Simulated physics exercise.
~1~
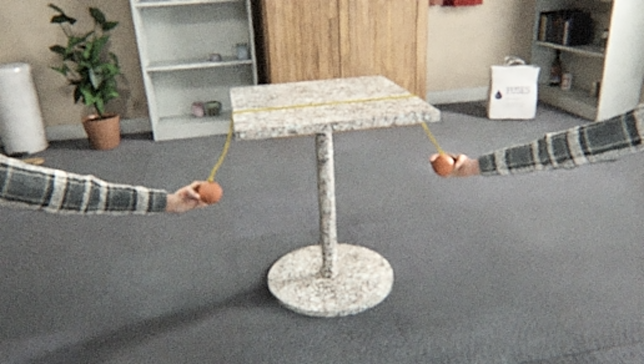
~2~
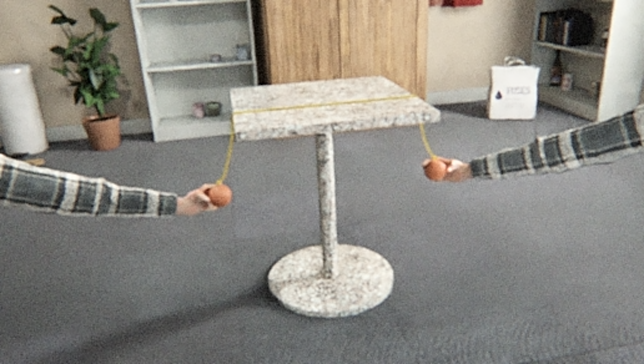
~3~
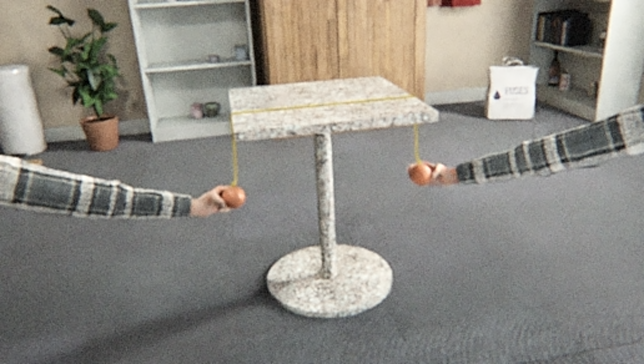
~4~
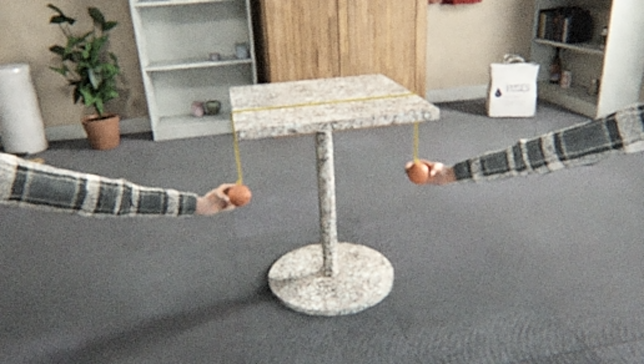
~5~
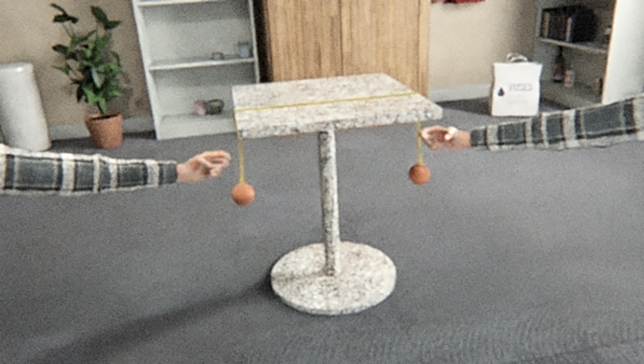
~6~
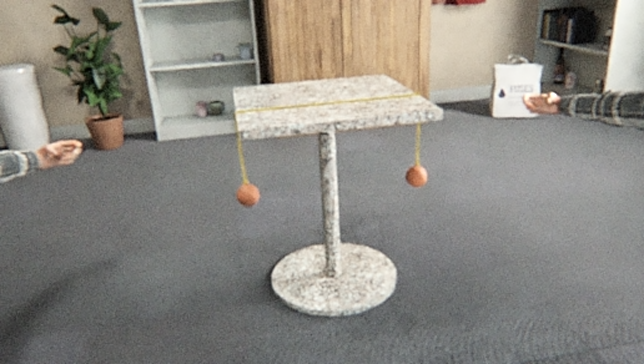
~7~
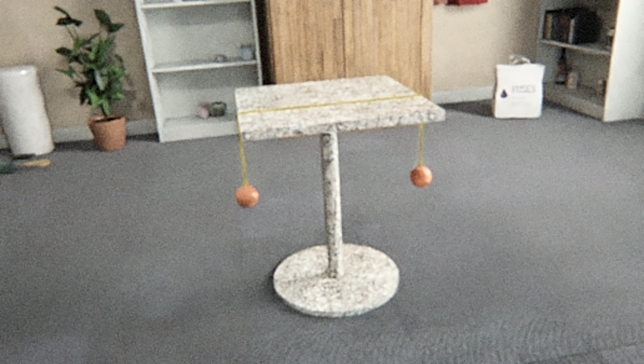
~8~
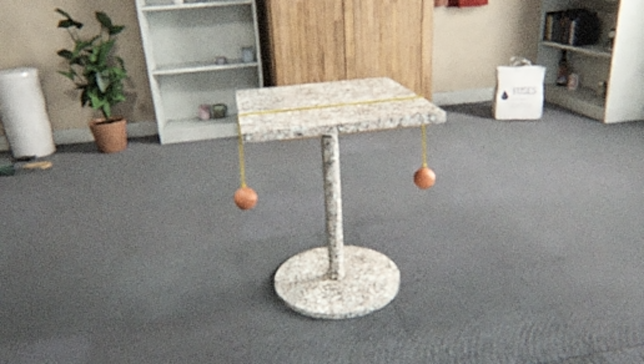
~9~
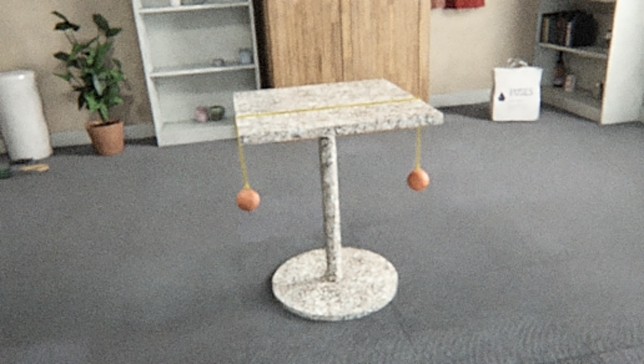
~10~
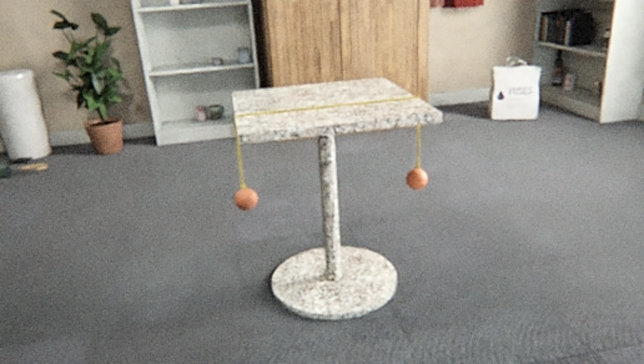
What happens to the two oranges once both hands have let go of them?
The string keeps its balance across the table, and both oranges stay hanging where they were, neither one dropping or being pulled up.
